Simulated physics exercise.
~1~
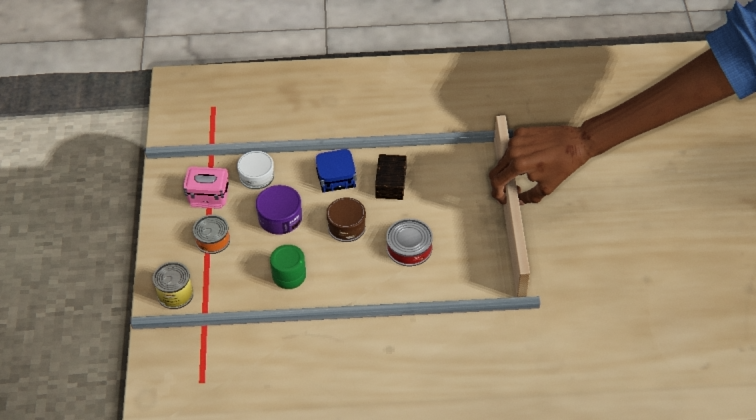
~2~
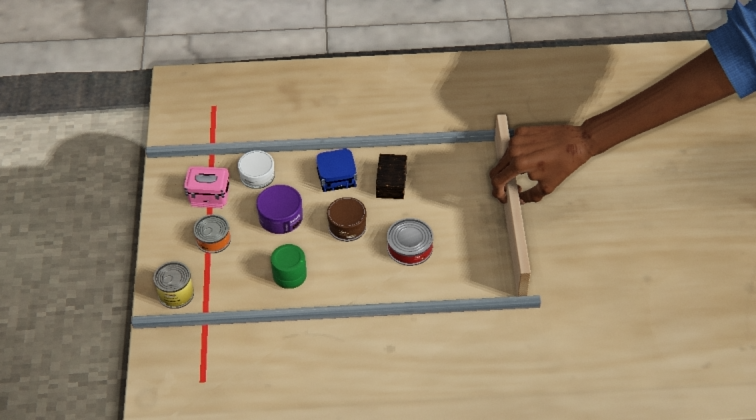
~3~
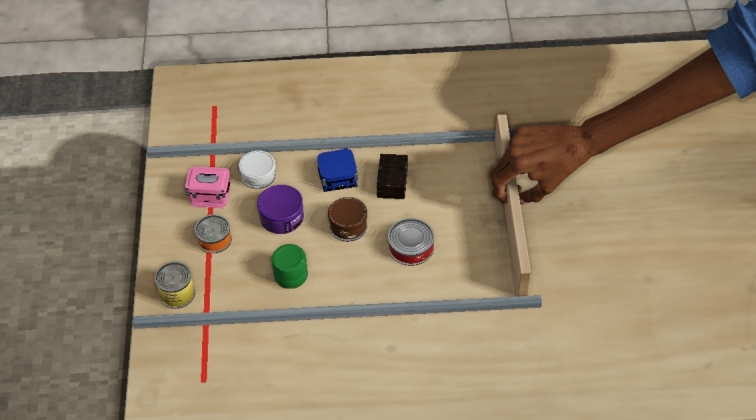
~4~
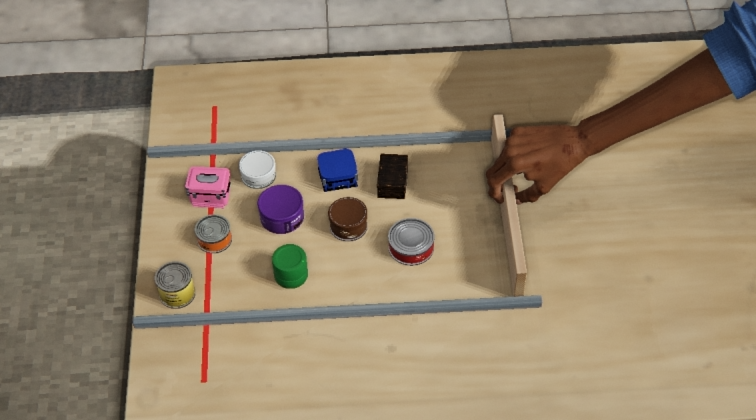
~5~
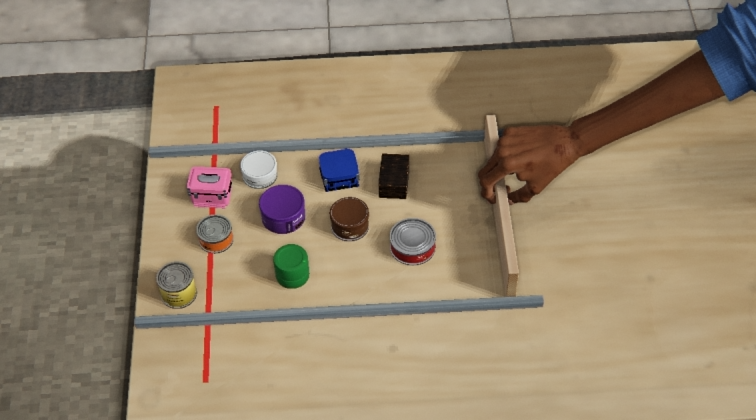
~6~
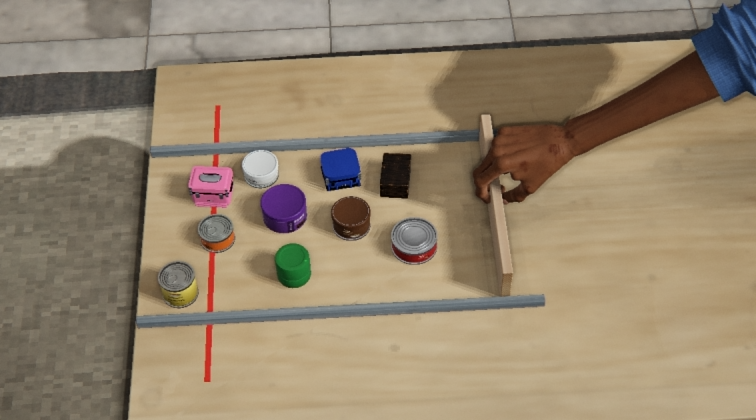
A hand slides a wooden board slightly left behind ten small, still objects between rails.
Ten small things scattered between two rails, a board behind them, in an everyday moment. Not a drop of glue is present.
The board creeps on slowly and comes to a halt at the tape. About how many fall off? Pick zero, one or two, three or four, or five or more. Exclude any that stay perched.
One or two fall off.
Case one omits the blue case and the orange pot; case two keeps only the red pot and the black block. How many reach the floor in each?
Try one: 0; try two: 0.
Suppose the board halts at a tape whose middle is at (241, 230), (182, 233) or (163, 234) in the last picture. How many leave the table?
You'd get 0, then 6, then 6.
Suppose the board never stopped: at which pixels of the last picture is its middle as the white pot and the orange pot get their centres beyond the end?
At (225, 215) for the white pot; at (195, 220) for the orange pot.
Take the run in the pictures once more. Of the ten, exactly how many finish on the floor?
Total count: 2.
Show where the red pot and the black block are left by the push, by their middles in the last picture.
In the last picture, roughly (189, 259) and (200, 187).
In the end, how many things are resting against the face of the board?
It's 4 of them.
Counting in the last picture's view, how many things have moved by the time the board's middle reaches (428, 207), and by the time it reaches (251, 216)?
At the first place 1, at the second 9.
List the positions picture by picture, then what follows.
Yellow pot (173, 286); pink case (207, 187); orange pot (212, 234); board (511, 204); tape (208, 233), in the first picture.
Pink case (208, 187); brown tin (347, 219), in the second picture.
Orange pot (213, 234); black block (392, 177), in the third picture.
Yellow pot (175, 285); green lid (290, 267), in the fourth picture.
Pink case (211, 187); white pot (259, 170), in the fifth picture.
Yellow pot (178, 285); pink case (212, 186); orange pot (217, 234); board (495, 203); tape (213, 232), in the sixth picture.
Soon after, none off yet; yellow pot at rest near (178, 285); pink case at rest near (212, 186); orange pot at rest near (217, 234).
By the end, the number that fall off is one or two; fallen, white pot and pink case.
